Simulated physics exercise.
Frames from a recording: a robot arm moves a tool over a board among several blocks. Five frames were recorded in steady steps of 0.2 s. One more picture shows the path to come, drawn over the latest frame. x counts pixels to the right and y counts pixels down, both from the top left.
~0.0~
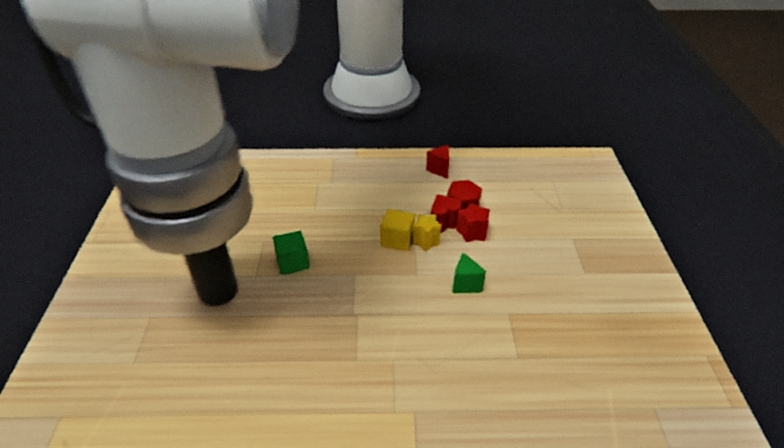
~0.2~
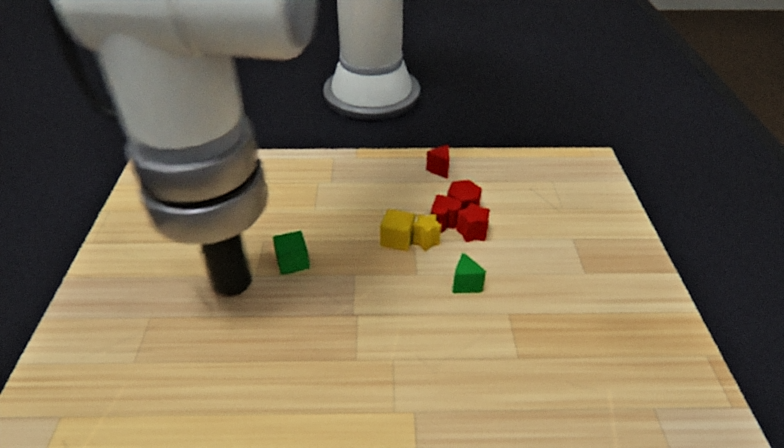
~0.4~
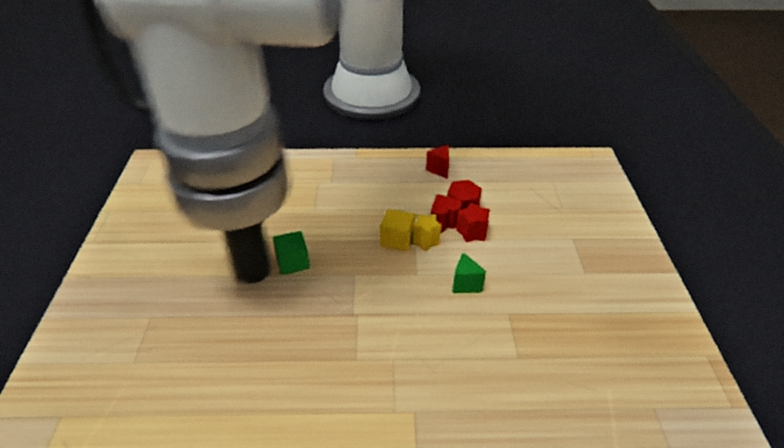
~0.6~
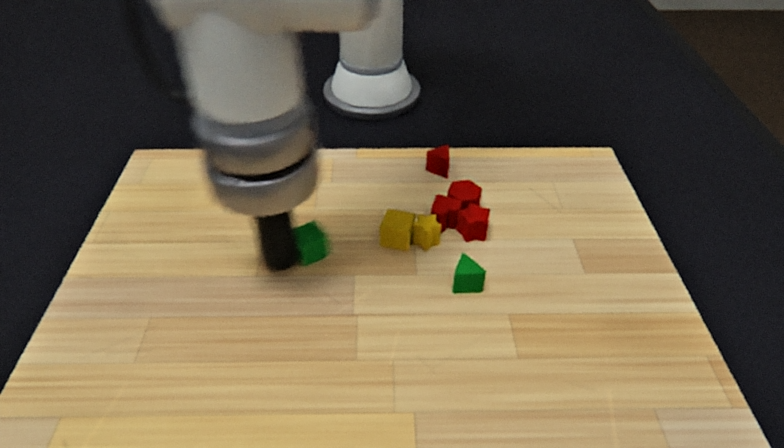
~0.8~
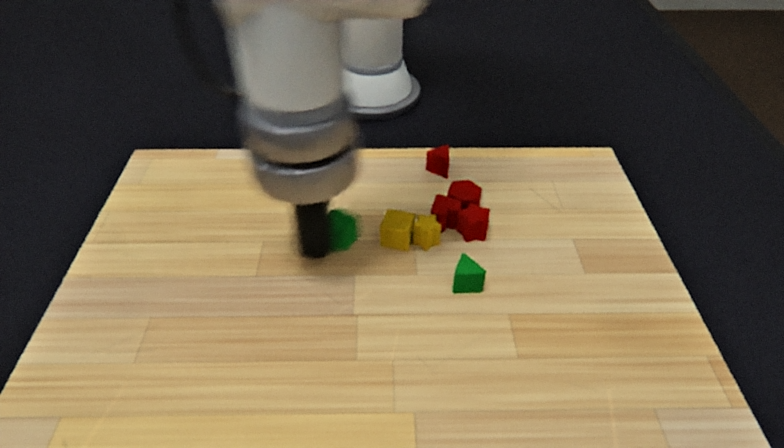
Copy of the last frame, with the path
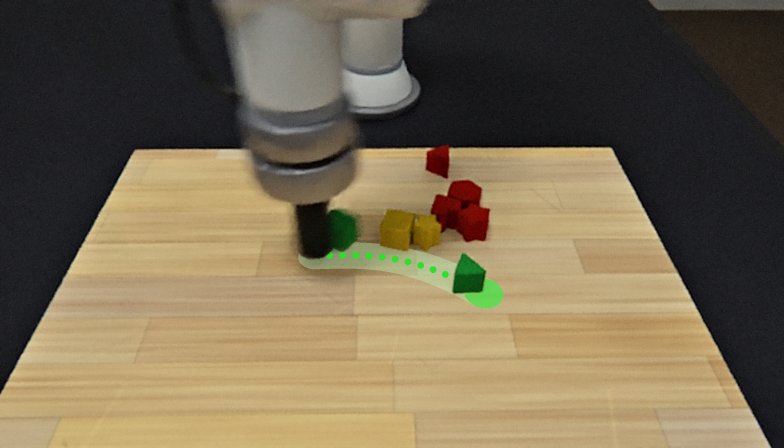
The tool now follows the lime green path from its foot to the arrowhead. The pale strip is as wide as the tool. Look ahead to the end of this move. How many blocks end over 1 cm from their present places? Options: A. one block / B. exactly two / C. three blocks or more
B
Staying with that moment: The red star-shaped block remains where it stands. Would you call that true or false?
It is true.
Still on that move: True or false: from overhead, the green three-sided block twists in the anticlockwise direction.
It is false.
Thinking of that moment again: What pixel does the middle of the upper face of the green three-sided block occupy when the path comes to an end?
My prediction: (515, 289).
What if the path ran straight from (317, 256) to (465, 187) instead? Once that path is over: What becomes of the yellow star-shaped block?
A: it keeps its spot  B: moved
Choice B: Moved.
Path on the board, from (317, 256) through (374, 256) and (430, 269) to (484, 293).
On the path given first. One third of the way, tool at (375, 247); green four-sided block at (356, 213), turned 30° anticlockwise.
Two thirds of the way, tool at (431, 260); green four-sided block at (356, 213), turned 30° anticlockwise; yellow four-sided block at (402, 217).
At the end, tool at (485, 284); green four-sided block at (356, 213), turned 30° anticlockwise; yellow four-sided block at (402, 217); yellow star-shaped block in place; green three-sided block at (515, 289), turned 20° clockwise; red star-shaped block in place.
